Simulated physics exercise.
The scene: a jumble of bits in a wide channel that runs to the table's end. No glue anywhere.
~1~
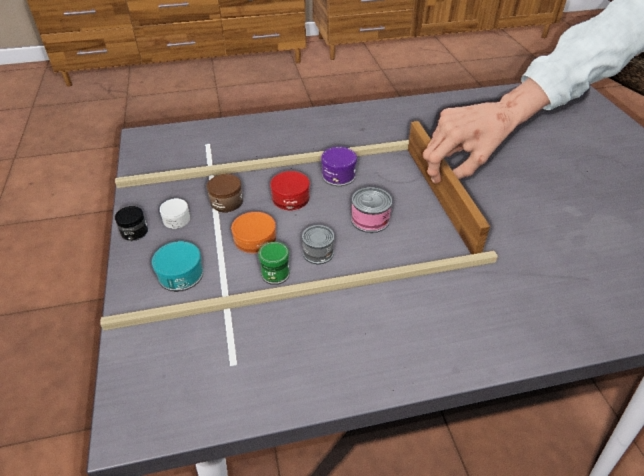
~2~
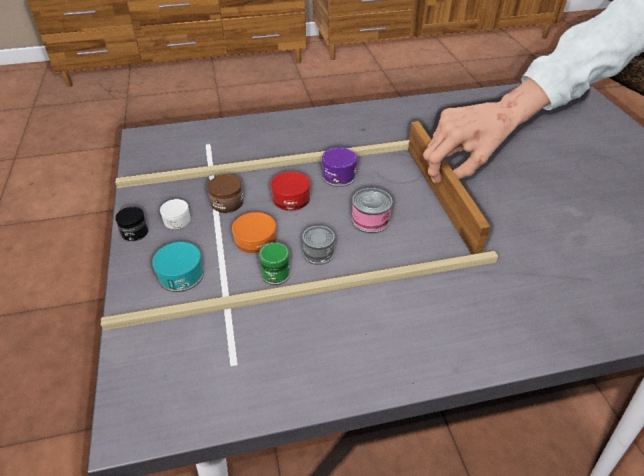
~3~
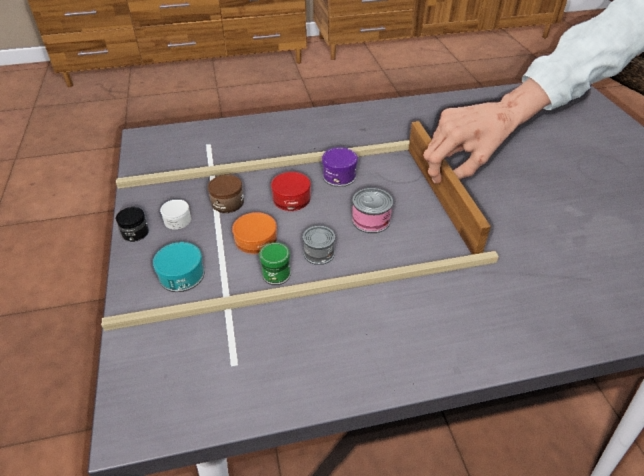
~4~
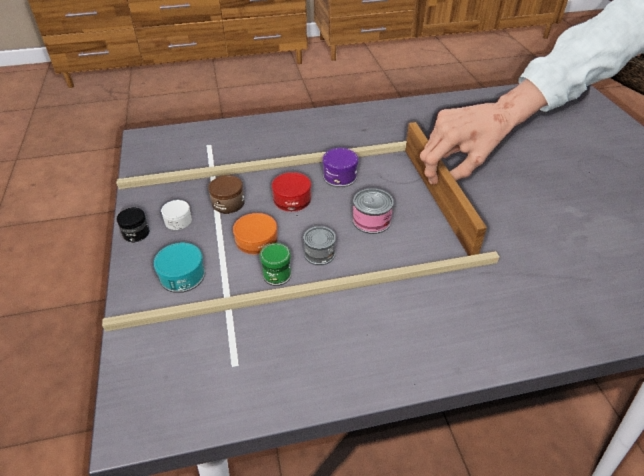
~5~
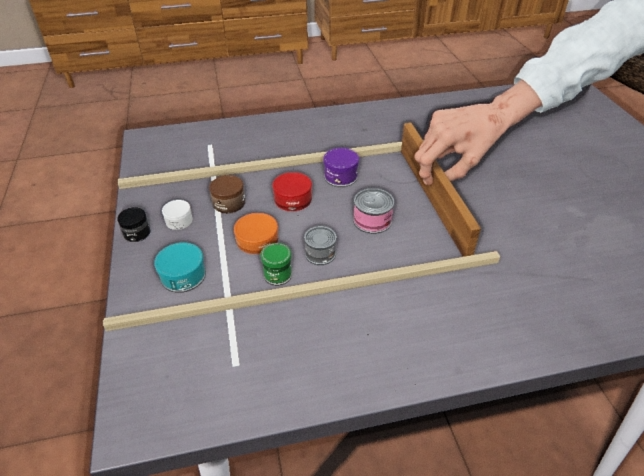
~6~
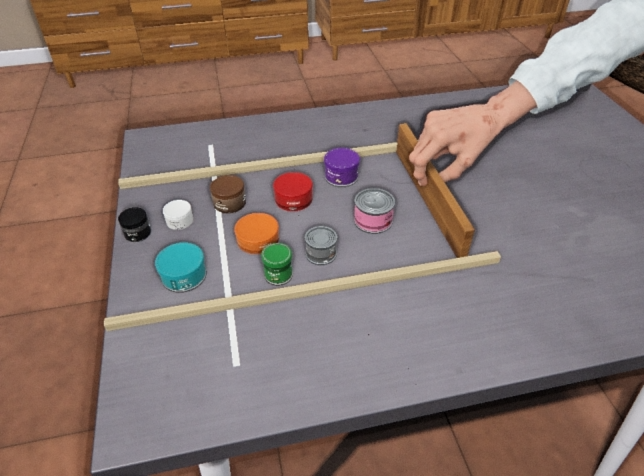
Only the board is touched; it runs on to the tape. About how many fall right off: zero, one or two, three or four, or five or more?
Here the number that fall off is zero.
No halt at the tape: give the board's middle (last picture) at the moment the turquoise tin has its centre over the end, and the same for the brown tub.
About (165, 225), and (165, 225) for the other.
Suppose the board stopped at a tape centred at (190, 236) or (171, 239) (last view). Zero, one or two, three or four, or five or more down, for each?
In that order: Just one or two; one or two.
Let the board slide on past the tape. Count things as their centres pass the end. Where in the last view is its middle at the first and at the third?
About (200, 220), then (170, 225).
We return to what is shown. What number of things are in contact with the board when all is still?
It touches 5.
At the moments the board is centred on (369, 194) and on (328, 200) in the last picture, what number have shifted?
At the one place 2, at the other 3.
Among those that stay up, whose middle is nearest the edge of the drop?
The black tub.
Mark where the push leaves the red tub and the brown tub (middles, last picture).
About (198, 211), and the other about (167, 200).
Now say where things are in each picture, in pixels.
The first picture shows black tub (132, 224); white tub (175, 214); turquoise tin (179, 266); board (443, 183); tape (218, 231).
The second picture shows white tub (176, 214); grey pot (319, 245).
The third picture shows turquoise tin (180, 267); brown tub (226, 194).
The fourth picture shows black tub (134, 225); green tin (276, 265).
The fifth picture shows white tub (178, 215); orange tub (257, 234).
The sixth picture shows black tub (135, 225); white tub (178, 215); turquoise tin (182, 268); board (430, 186); tape (221, 232).
Soon after, none off yet; black tub at rest near (135, 225); white tub at rest near (178, 215); turquoise tin at rest near (182, 268).
At rest, the number that fall off is zero.
